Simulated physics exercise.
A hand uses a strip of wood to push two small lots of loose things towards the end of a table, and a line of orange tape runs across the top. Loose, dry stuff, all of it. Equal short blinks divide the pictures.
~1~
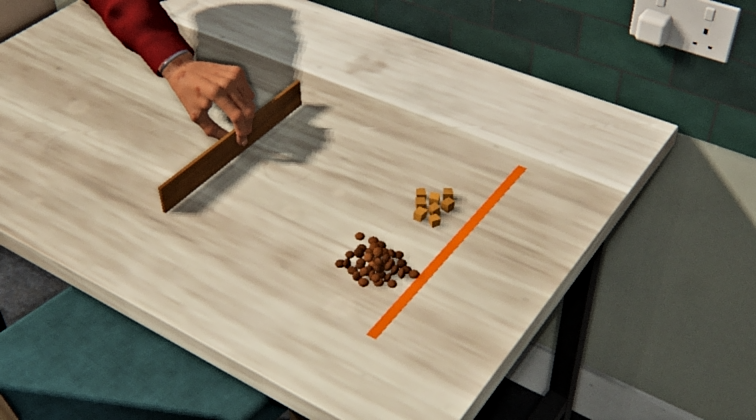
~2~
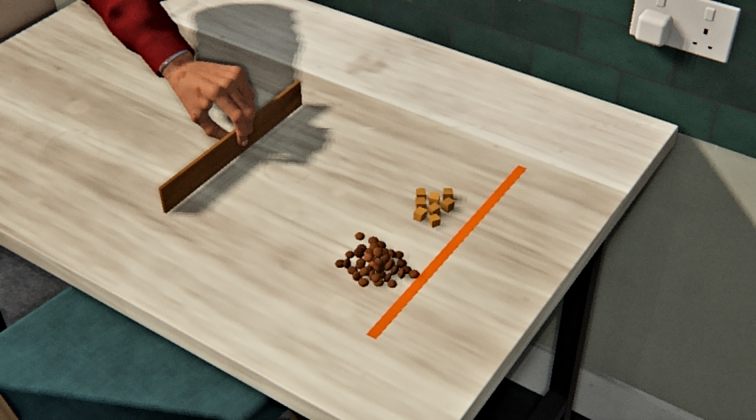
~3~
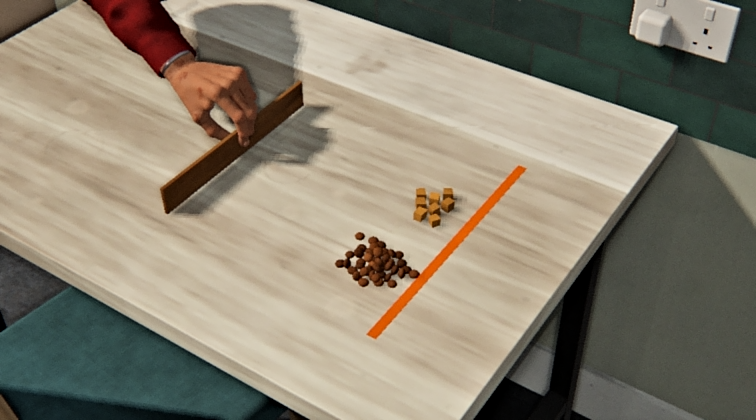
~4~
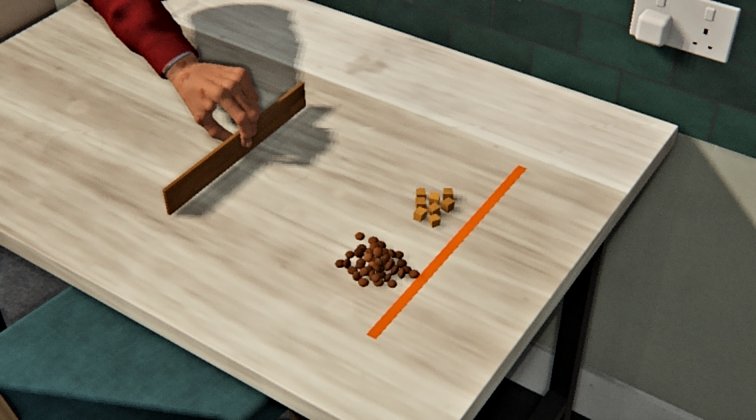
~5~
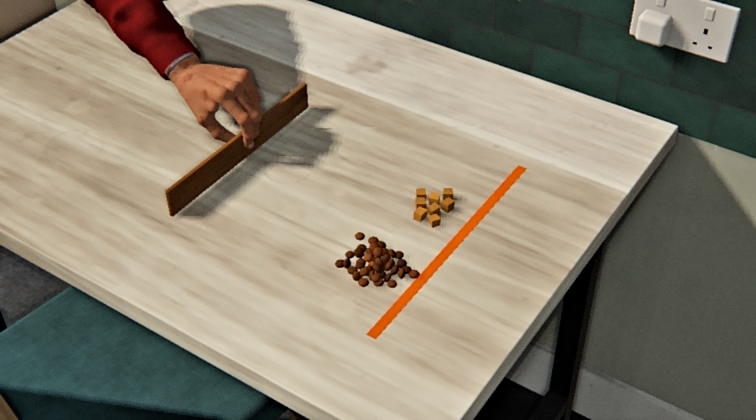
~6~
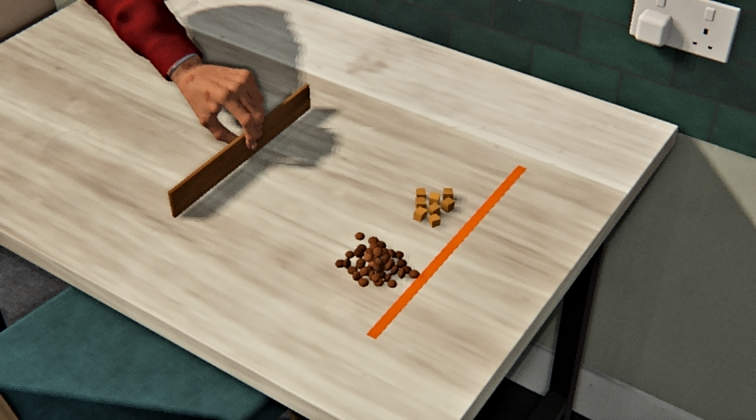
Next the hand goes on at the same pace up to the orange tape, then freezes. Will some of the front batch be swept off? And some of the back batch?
Front batch: Nothing is swept off. Back batch: Nothing is swept off.
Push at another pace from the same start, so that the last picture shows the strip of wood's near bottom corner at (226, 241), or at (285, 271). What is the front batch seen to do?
First it stays on top, then it sends some to the floor.
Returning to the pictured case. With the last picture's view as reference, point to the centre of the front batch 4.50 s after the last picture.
I'd place its centre close to (436, 292).
Then, 2.24 s after the last picture, strip of wood still moving, near (345, 178); front batch all on the table, its front near (414, 275); back batch all on the table, its front near (434, 221).
Then, 4.50 s after the last picture, strip of wood stopped at the orange tape; front batch all on the table, its front near (472, 295); back batch all on the table, its front near (503, 230).
At rest, strip of wood stopped at the orange tape; front batch all on the table, its front near (472, 295); back batch all on the table, its front near (503, 230).
